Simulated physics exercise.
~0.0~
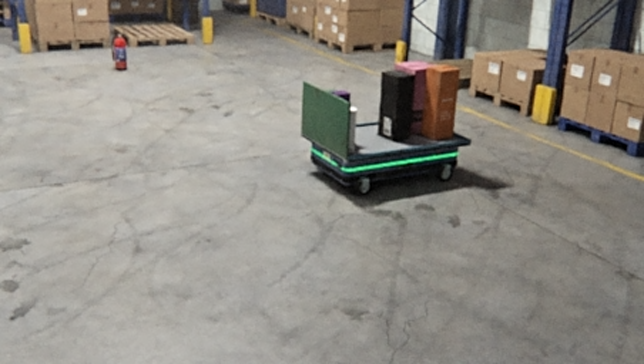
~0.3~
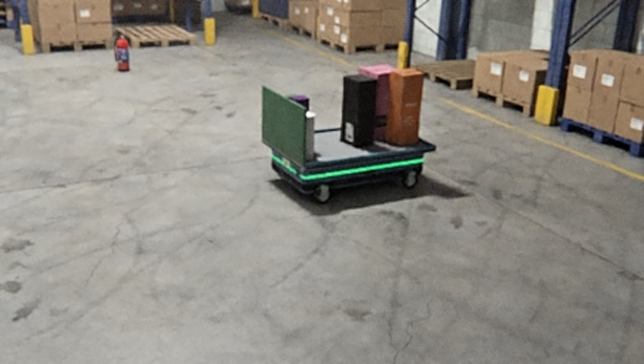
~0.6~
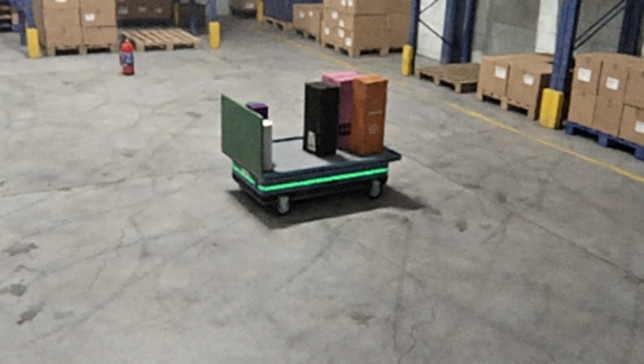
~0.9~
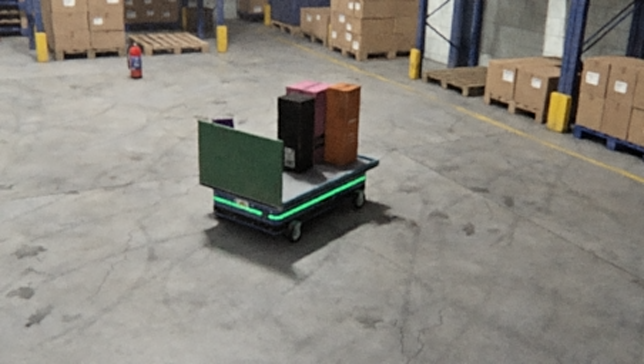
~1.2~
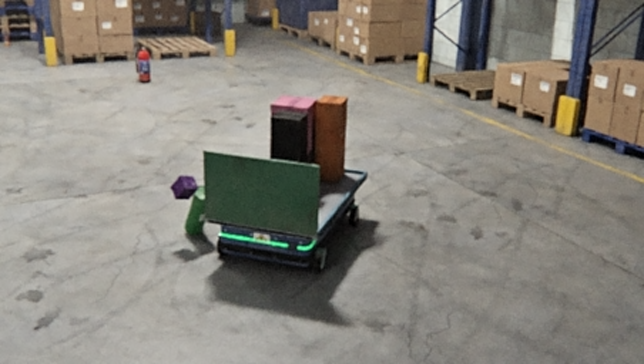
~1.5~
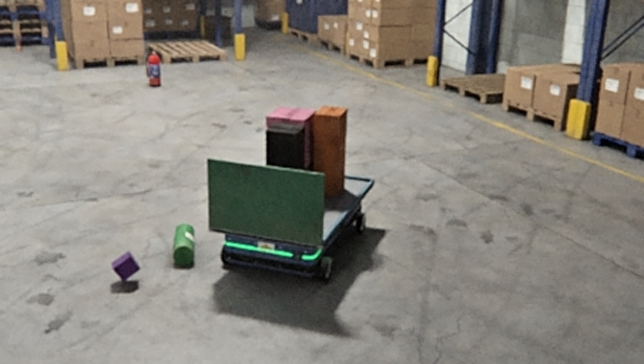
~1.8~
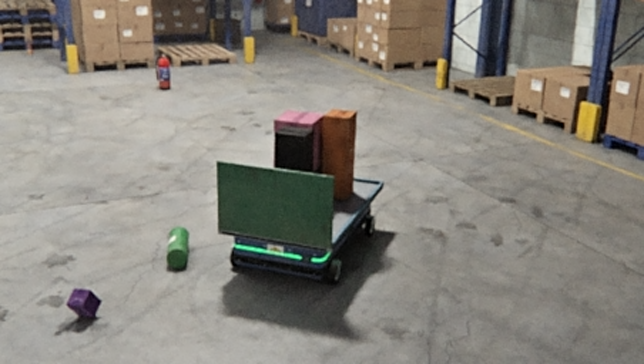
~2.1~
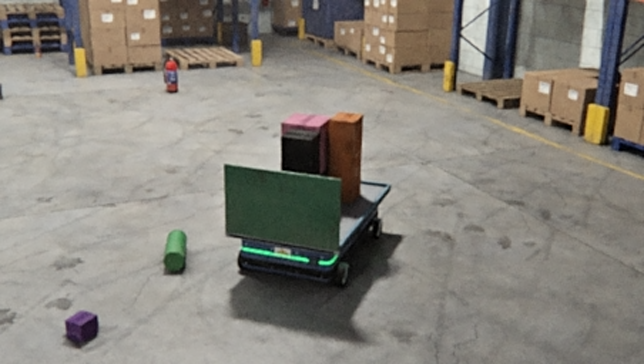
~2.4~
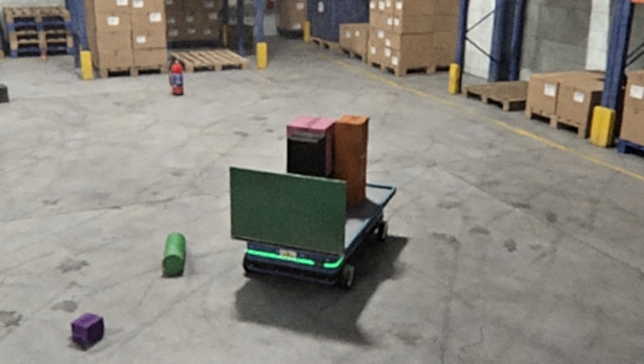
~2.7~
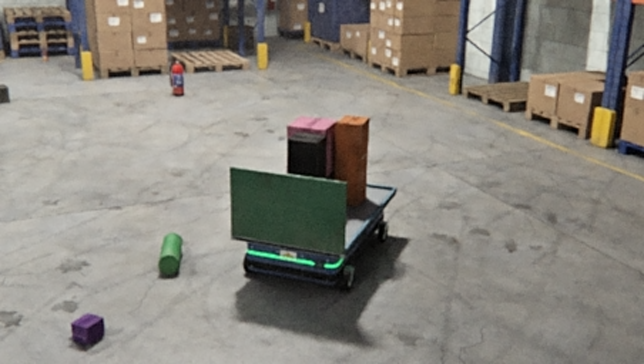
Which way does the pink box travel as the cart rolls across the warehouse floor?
The pink box moves to the left, riding upright on the cart.
Flat cart rolling left and turning toward the viewer, spilling a purple parcel and green canister, then stopping with tall boxes upright.
